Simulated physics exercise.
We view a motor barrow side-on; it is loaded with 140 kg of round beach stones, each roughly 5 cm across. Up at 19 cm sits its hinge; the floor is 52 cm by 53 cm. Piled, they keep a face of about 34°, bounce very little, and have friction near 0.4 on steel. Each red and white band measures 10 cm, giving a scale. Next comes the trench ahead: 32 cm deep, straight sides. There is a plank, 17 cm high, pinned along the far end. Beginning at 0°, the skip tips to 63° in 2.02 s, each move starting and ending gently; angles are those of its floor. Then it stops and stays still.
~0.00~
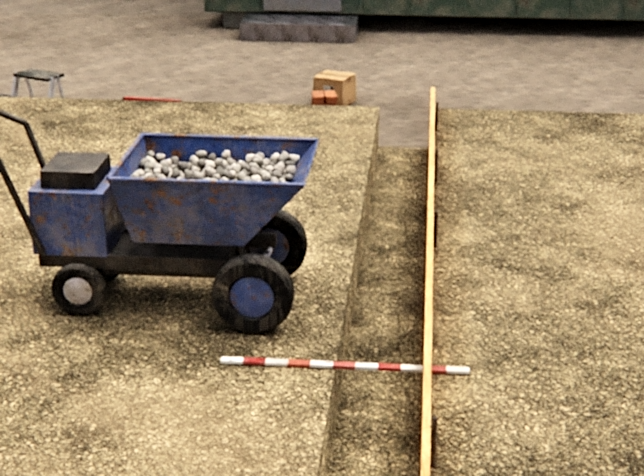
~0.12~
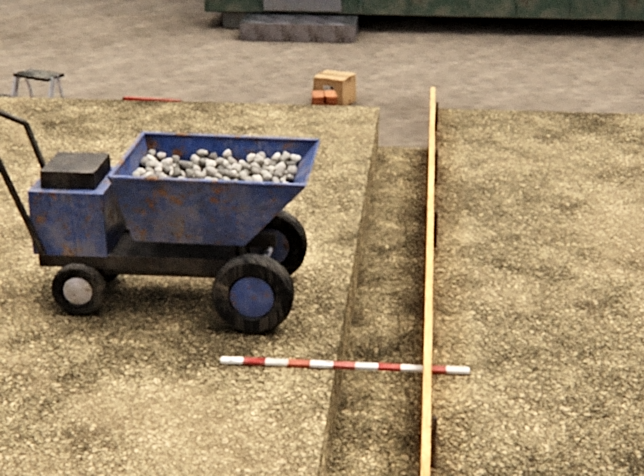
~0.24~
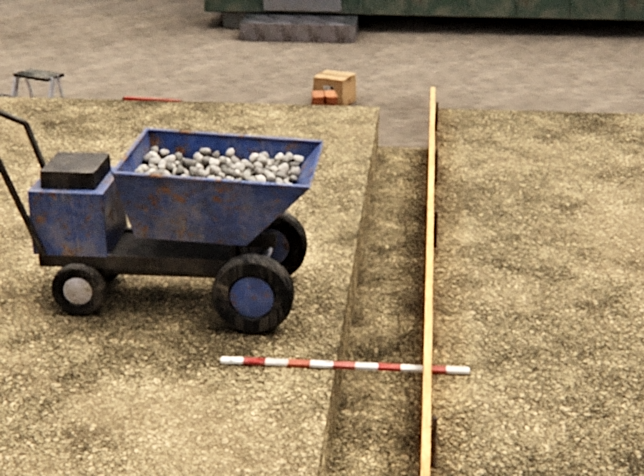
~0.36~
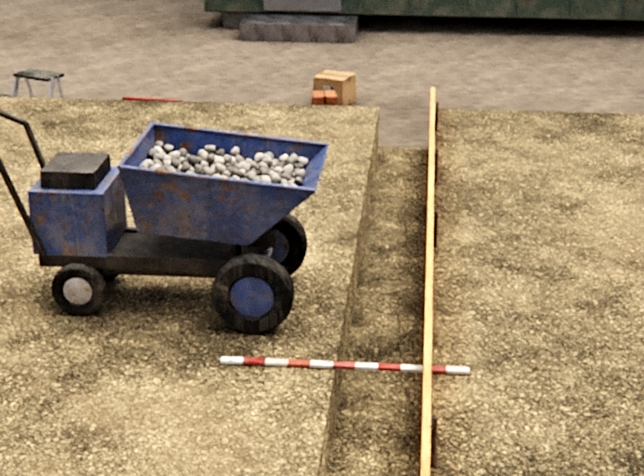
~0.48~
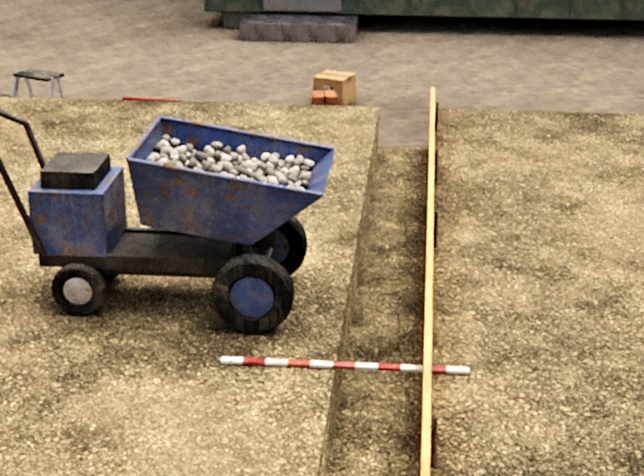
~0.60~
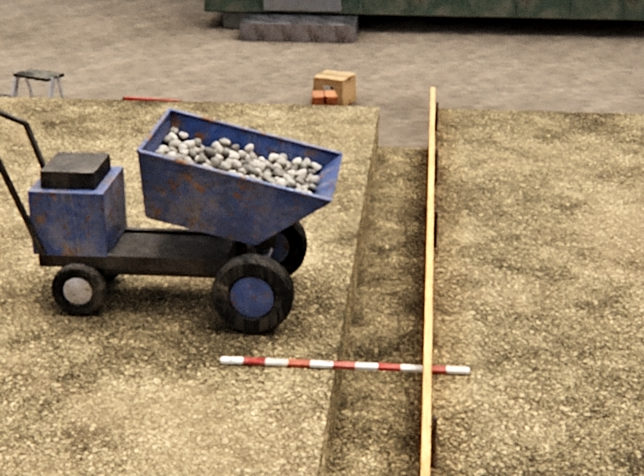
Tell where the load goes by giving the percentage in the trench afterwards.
About 86 per cent of the load is in the trench.
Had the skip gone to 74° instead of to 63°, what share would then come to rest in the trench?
About 90%.
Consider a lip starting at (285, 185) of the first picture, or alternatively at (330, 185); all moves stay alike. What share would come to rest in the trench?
Roughly 100 percent for the first, and 35 percent for the second.
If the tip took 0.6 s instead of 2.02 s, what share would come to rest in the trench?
Probably about 60 in a hundred.
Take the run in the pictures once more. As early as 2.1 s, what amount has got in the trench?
Roughly 35% by that time.
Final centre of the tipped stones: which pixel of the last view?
Their middle ends up near (398, 349).
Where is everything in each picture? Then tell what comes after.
The skip is at 0°, its lip at (304, 185); the top of the load is at (240, 165), in the first picture.
The skip is at 1°, its lip at (305, 186); the top of the load is at (241, 165); the stones move at 0.1 m/s on average, in the second picture.
The skip is at 2°, its lip at (309, 188); the top of the load is at (187, 162); the stones move at 0.2 m/s on average, in the third picture.
Lip at (315, 191), floor tilted 5°, highest stones at (170, 157); the stones move at 0.2 m/s on average, in the fourth picture.
Lip at (322, 195), floor tilted 9°, highest stones at (168, 151); the stones move at 0.3 m/s on average, in the fifth picture.
The skip is at 13°, its lip at (331, 201); the top of the load is at (177, 145); the stones move at 0.3 m/s on average, in the sixth picture.
After 1.5 s the floor is at 53°; 100 % in the skip; the foremost stones are at (386, 246).
After 2.1 s the floor is at 63°; 56 % in the skip, 35 % in the trench, 9 % past the trench; the foremost stones are at (490, 312).
After 2.5 s the floor is at 63°; 31 % in the skip, 56 % in the trench, 13 % past the trench; the foremost stones are at (543, 309).
After 4.4 s the floor is at 63°; 0 % in the skip, 86 % in the trench, 14 % past the trench; the foremost stones are at (564, 303).
